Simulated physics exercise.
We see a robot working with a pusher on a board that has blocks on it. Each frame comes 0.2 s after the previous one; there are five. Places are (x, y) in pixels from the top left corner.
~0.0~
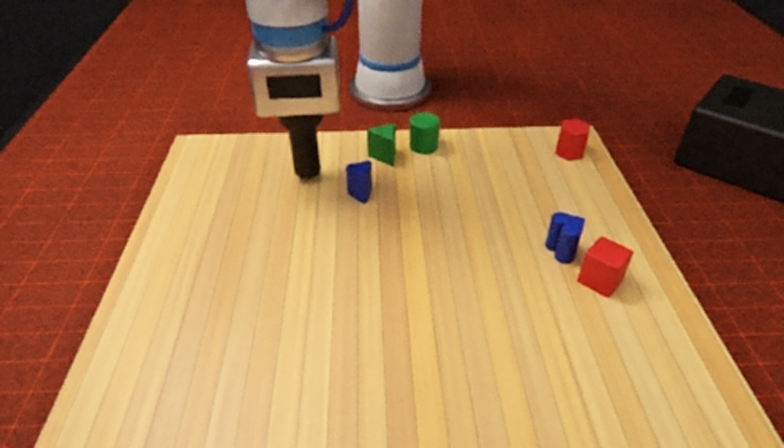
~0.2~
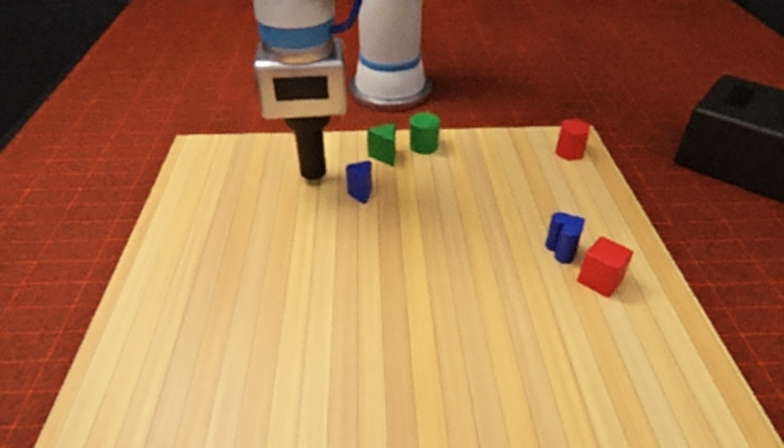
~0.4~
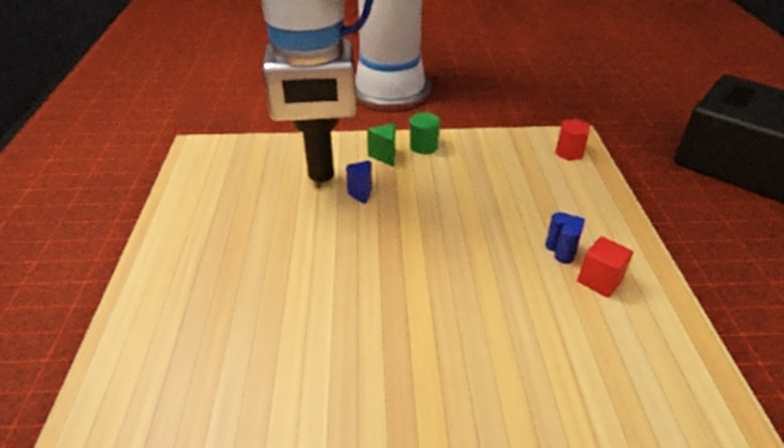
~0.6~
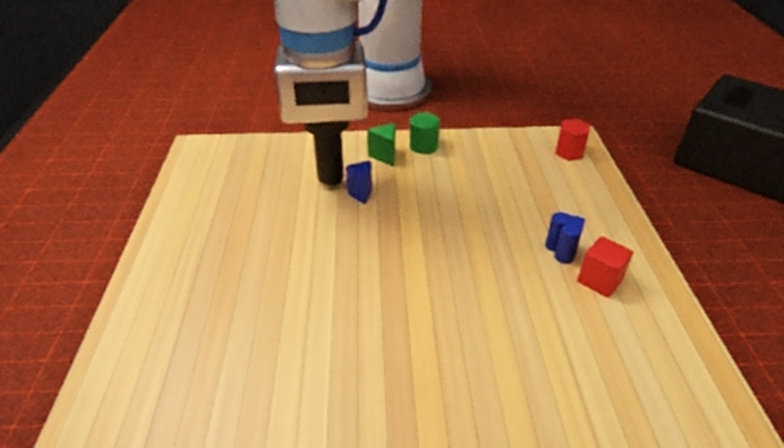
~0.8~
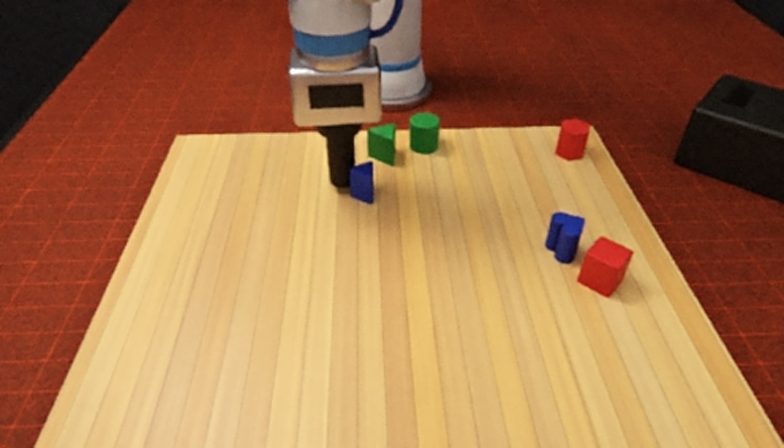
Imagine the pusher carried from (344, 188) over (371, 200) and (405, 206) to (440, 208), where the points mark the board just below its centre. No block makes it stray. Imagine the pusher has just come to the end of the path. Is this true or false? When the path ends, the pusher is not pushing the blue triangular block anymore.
That claim is false.
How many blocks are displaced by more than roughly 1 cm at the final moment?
My guess is one.
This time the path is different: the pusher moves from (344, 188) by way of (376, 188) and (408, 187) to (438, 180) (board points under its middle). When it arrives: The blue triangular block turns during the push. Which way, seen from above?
Its rotation is clockwise.
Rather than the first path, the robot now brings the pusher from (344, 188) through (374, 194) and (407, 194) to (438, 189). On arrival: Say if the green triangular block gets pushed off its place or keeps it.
Left where it is.
On the path given first. One third of the way, pusher at (371, 192); blue triangular block at (394, 176), turned 50° anticlockwise.
Two thirds of the way, pusher at (405, 198); blue triangular block at (429, 183), turned 35° anticlockwise.
At the end, pusher at (441, 200); blue triangular block at (465, 187), turned 20° anticlockwise; green triangular block not moved.
